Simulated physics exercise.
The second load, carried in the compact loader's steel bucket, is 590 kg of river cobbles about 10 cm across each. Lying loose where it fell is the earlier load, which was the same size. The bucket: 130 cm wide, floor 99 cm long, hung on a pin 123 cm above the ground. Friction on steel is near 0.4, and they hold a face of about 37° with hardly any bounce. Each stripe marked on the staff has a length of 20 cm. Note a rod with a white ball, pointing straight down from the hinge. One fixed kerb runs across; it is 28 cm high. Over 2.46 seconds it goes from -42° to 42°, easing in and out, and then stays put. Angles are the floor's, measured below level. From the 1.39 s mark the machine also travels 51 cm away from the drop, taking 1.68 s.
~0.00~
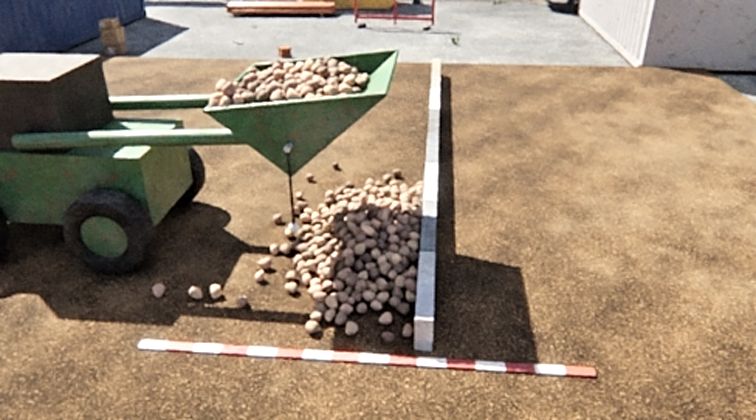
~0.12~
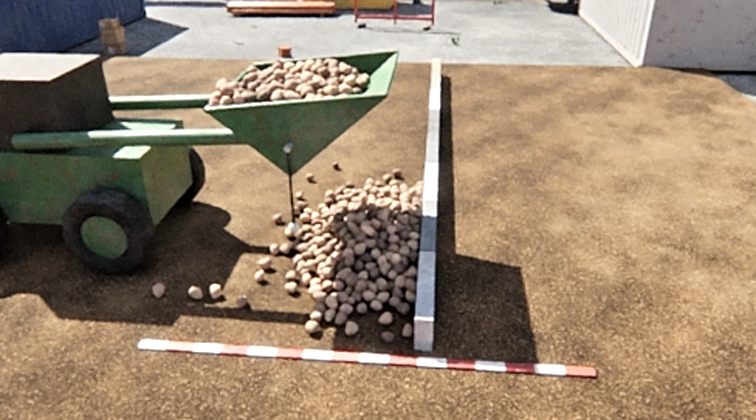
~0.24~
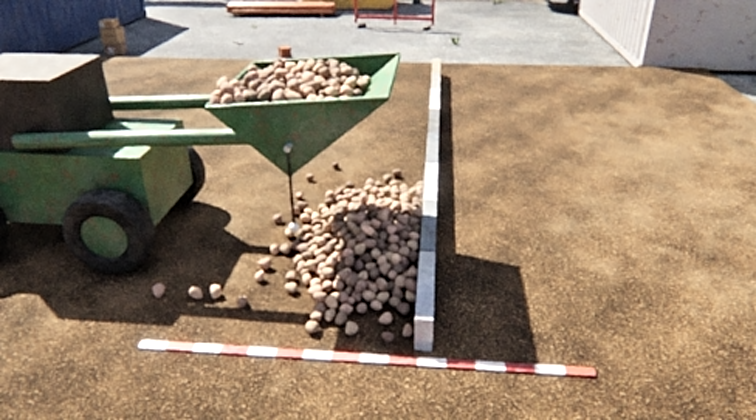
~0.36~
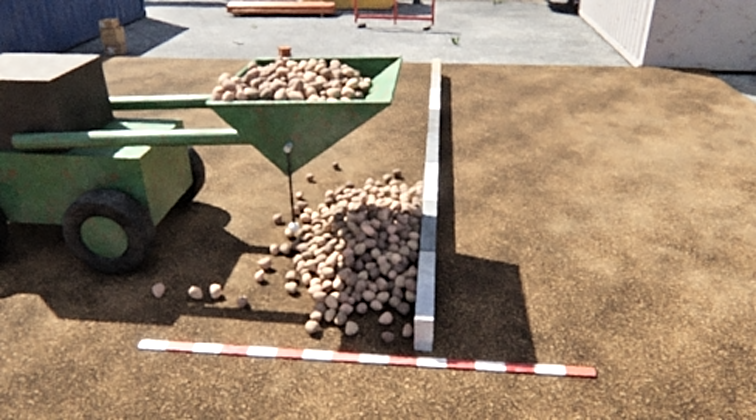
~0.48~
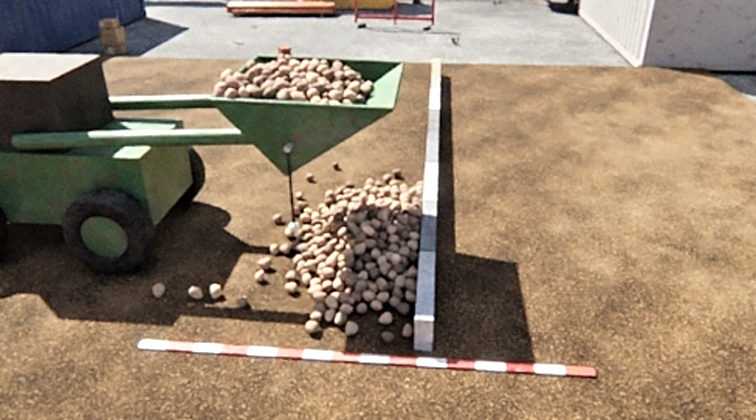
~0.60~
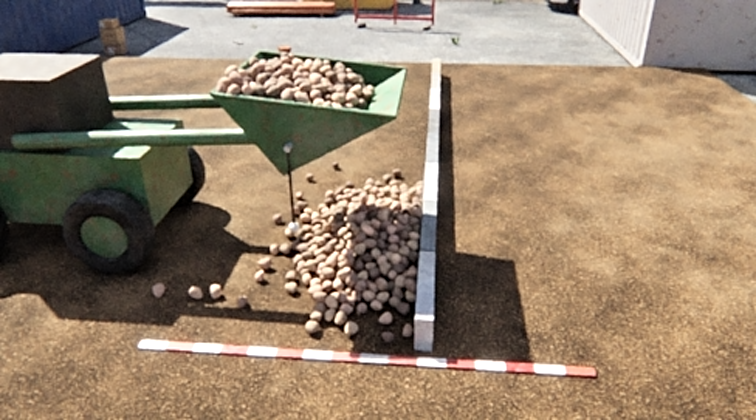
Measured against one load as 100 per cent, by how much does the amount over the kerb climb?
The amount climbs by some 6 per cent of a load.
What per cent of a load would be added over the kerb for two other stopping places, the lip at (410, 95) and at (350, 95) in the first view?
Some 20 percent first and 0 percent second.
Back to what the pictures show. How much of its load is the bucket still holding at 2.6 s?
Some 5 percent, roughly.
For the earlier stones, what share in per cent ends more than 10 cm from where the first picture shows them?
Some 10 percent, give or take.
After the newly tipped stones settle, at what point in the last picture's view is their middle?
Around (374, 220) in the last picture.
After 1.8 s the floor is at 29°; in per cent of one load, 83 in the bucket, 117 on this side of the kerb; the foremost stones are at (418, 216).
After 2.6 s the floor is at 42°; in per cent of one load, 3 in the bucket, 191 on this side of the kerb, 6 over the kerb; the foremost stones are at (485, 243).
After 3.5 s the floor is at 42°; in per cent of one load, 0 in the bucket, 194 on this side of the kerb, 6 over the kerb; the foremost stones are at (521, 225).
After 6.3 s the floor is at 42°; in per cent of one load, 0 in the bucket, 194 on this side of the kerb, 6 over the kerb; the foremost stones are at (523, 225). Net gain over the kerb, 6.
